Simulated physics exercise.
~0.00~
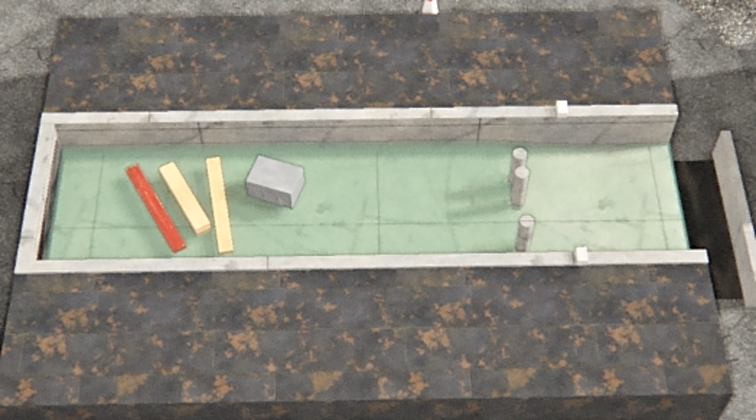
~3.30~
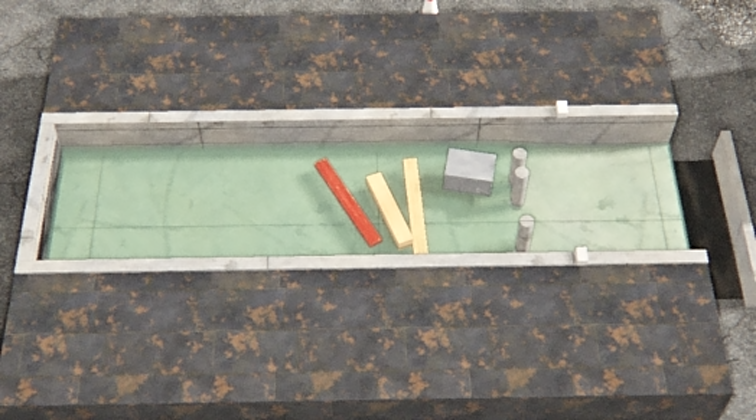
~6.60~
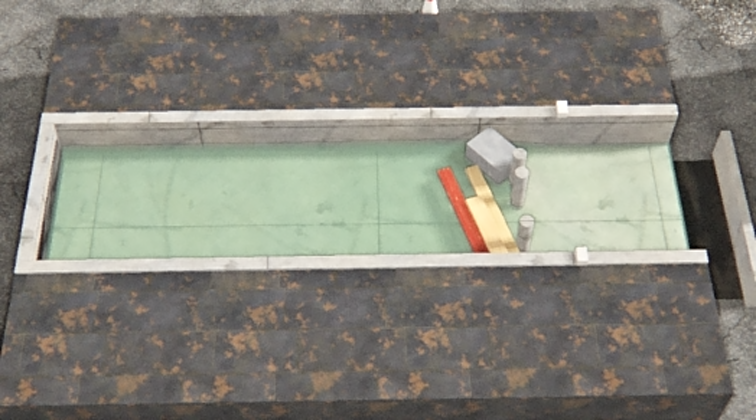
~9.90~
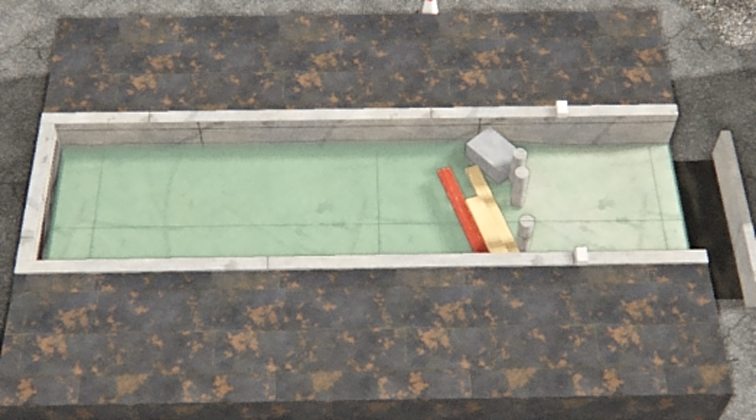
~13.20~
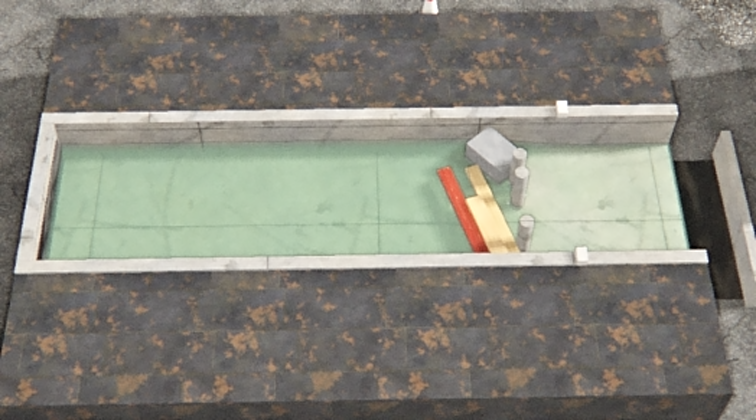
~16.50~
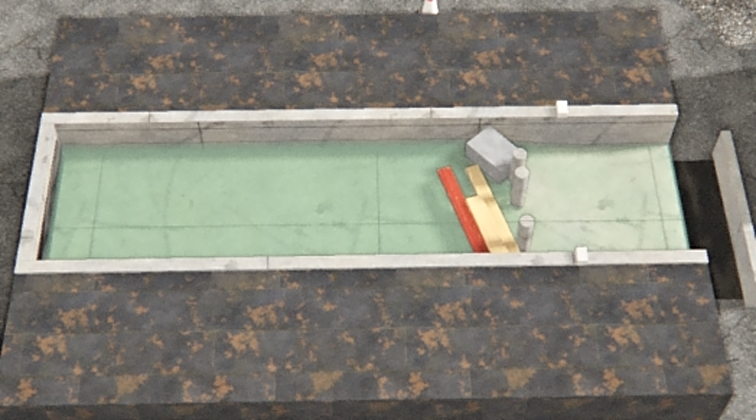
Three planks and a gray block drift right, then jam against the posts and stay.
